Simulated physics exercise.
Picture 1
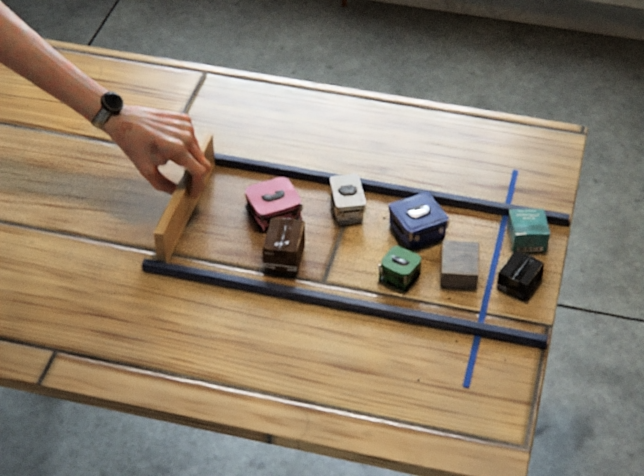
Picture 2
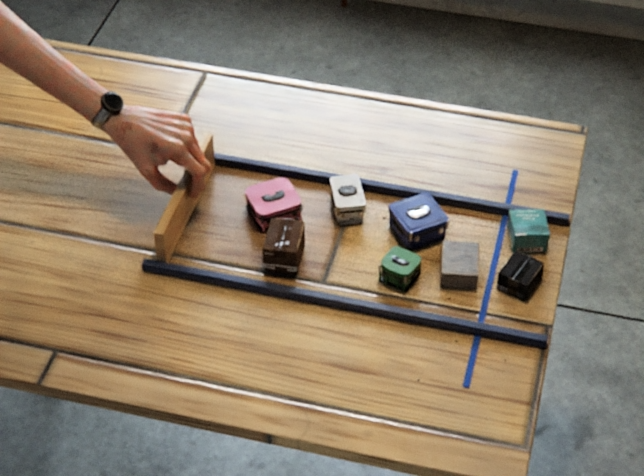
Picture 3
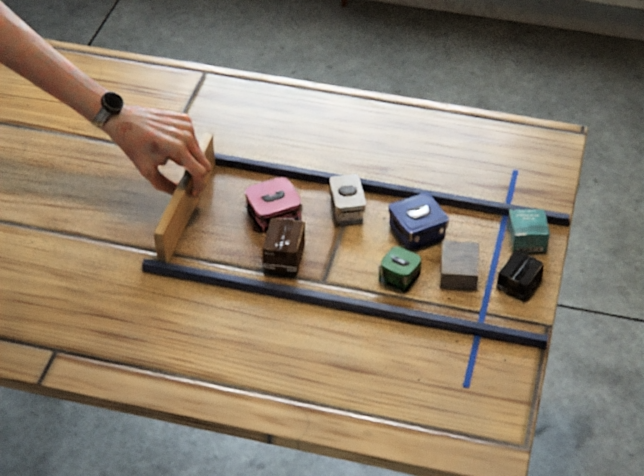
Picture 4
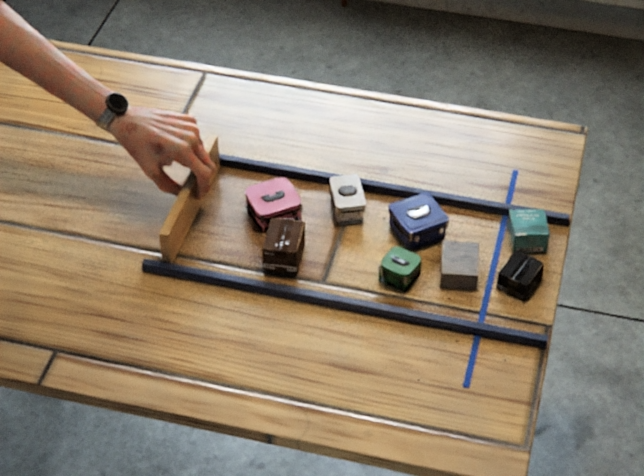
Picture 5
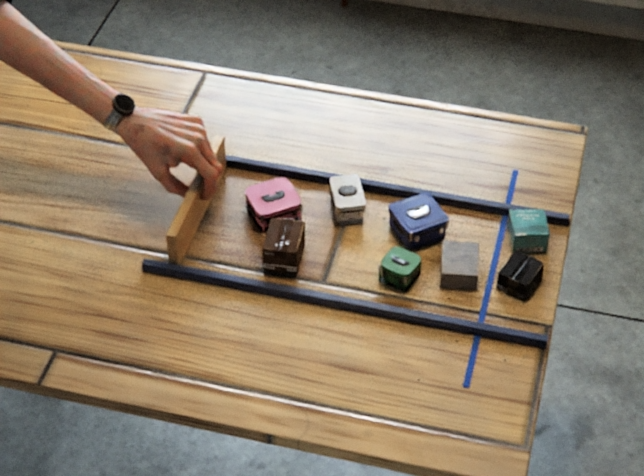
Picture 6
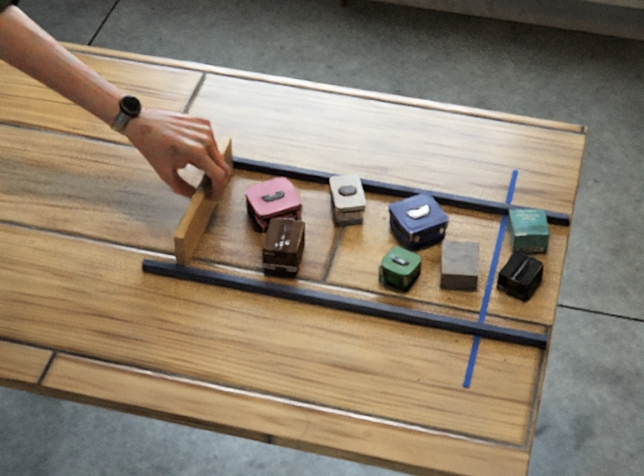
A hand wearing a watch holds a wooden board upright between two dark rails on a table, at first barely moving it. The hand then slides the board a short way right, closer to the pink and brown boxes, while all eight small objects stay still around the blue tape.
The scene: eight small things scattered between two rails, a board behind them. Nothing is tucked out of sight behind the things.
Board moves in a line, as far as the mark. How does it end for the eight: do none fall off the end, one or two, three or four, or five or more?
It ends with three or four off the end.
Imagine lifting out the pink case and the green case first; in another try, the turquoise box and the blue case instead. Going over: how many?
Fallen: 2, and 2 in the other try.
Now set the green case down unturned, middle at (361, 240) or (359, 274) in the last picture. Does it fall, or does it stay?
In order, the object stays where it is, then stays where it is.
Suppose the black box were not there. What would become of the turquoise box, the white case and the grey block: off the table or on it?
The turquoise box? It heads down. The white case? It does not drop. The grey block? It heads down.
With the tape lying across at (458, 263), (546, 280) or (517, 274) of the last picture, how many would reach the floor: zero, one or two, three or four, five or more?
One after another: Either one or two, 5 or more, 5 or more.
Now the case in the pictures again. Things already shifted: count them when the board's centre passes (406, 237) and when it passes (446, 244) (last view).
So 8, and at the other place 8.
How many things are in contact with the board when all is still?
The count comes out at 3.
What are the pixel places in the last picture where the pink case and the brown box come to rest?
Result: One about (527, 262), other about (504, 295).
Soon after, none off yet; black box at rest near (520, 275); turquoise box at rest near (528, 231); grey block at rest near (460, 265).
By the end, the number that fall off is three or four; fallen, grey block, turquoise box and black box.
